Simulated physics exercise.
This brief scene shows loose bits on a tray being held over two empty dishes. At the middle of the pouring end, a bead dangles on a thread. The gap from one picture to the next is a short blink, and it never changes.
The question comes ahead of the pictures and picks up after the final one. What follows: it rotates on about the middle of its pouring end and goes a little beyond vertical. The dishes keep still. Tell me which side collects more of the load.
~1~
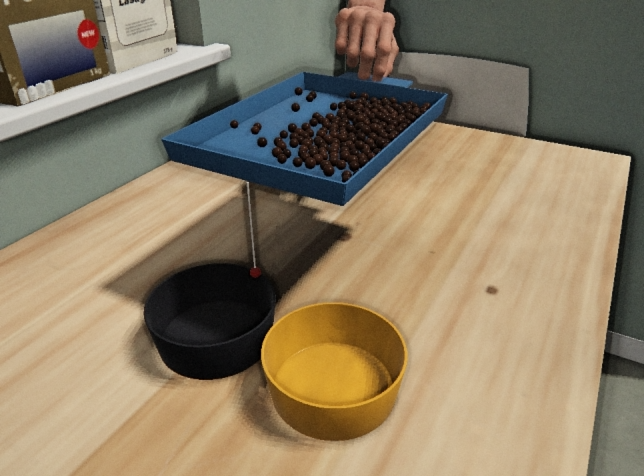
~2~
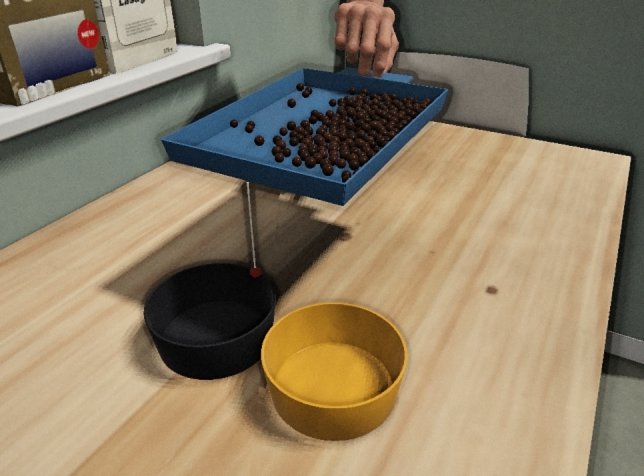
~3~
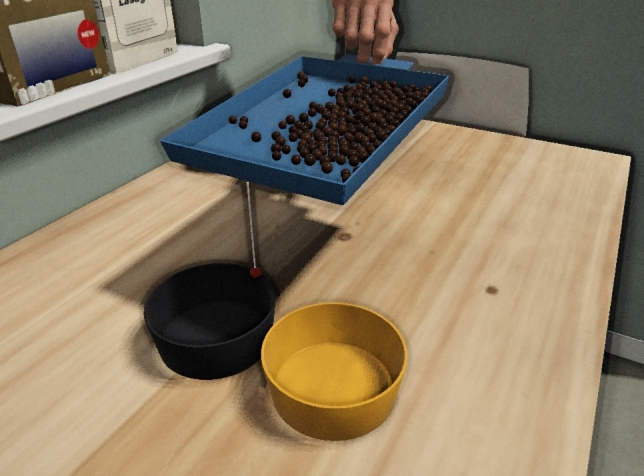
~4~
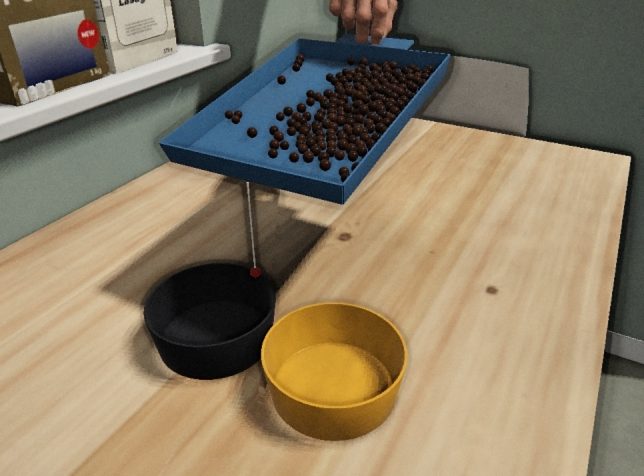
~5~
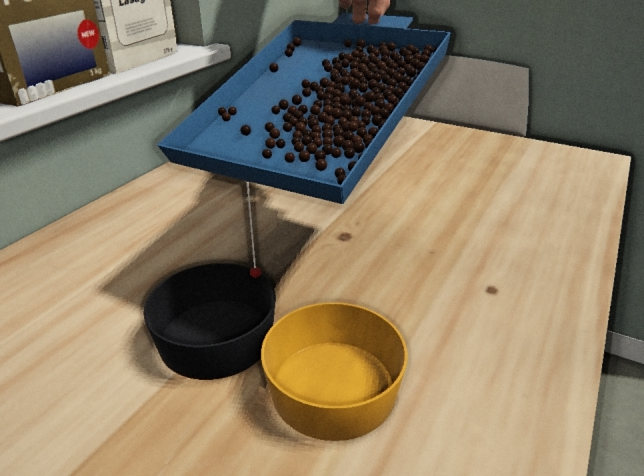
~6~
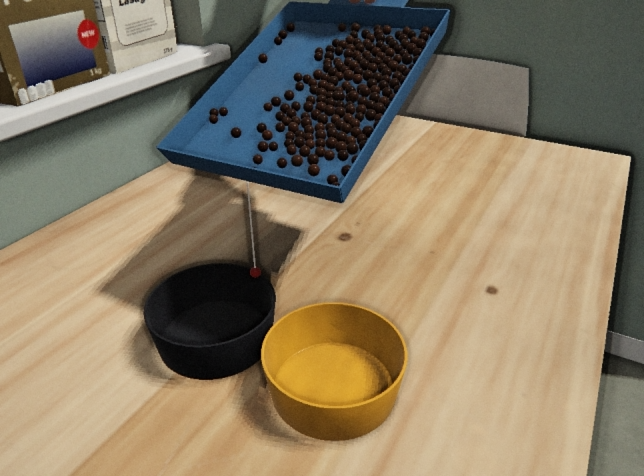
Left.
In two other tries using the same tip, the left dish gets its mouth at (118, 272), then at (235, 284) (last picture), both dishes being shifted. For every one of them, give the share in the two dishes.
Close to 80 in a hundred, then close to 40 in a hundred.
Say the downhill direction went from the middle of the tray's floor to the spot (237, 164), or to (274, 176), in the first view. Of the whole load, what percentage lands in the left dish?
Roughly 60 percent first and 40 percent second.
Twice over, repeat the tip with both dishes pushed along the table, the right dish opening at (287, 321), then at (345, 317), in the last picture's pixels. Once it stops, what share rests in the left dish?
Near 40 % and 30 %.
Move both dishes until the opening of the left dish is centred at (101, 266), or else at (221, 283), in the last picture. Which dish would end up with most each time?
First try: The rightmost dish. Second try: The leftmost dish.
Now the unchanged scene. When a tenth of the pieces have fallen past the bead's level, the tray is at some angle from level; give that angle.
About 70°.
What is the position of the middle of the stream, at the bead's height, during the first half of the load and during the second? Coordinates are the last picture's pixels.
Close to (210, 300), then close to (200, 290).
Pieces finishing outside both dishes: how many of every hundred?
Close to 30 %, give or take.
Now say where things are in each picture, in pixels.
The first frame shows corners of the pouring end (167, 138) and (343, 181), level; middle of the load (358, 128), chocolate balls; left dish (170, 357); right dish (298, 417); bead on its thread (255, 272).
The second frame shows corners of the pouring end (167, 138) and (343, 181), level; middle of the load (358, 126).
The third frame shows corners of the pouring end (166, 139) and (342, 181), tipped barely, level across its low end; middle of the load (360, 117), about a tenth on the move.
The fourth frame shows corners of the pouring end (164, 141) and (341, 182), tipped a little, level across its low end; middle of the load (359, 105), about a tenth on the move.
The fifth frame shows corners of the pouring end (163, 143) and (339, 182), tipped clearly, level across its low end; middle of the load (356, 97), roughly a quarter on the move.
The sixth frame shows corners of the pouring end (162, 145) and (338, 184), tipped clearly, level across its low end; middle of the load (351, 91), almost all on the move; left dish (170, 357); right dish (298, 417).
Just after the last frame, tray tipped steeply; the larger part on the tray; just a few in the right dish; about a tenth in the left dish; just a few outside both; about a tenth in the air.
A moment on, tray tipped past a quarter turn; about a tenth on the tray; about a tenth in the right dish; roughly a third in the left dish; roughly a quarter outside both; roughly a quarter in the air.
Further on, tray tipped past a quarter turn; about a tenth in the right dish; roughly two thirds in the left dish; roughly a quarter outside both.
When it is over, tray tipped past a quarter turn; about a tenth in the right dish; roughly two thirds in the left dish; roughly a quarter outside both.
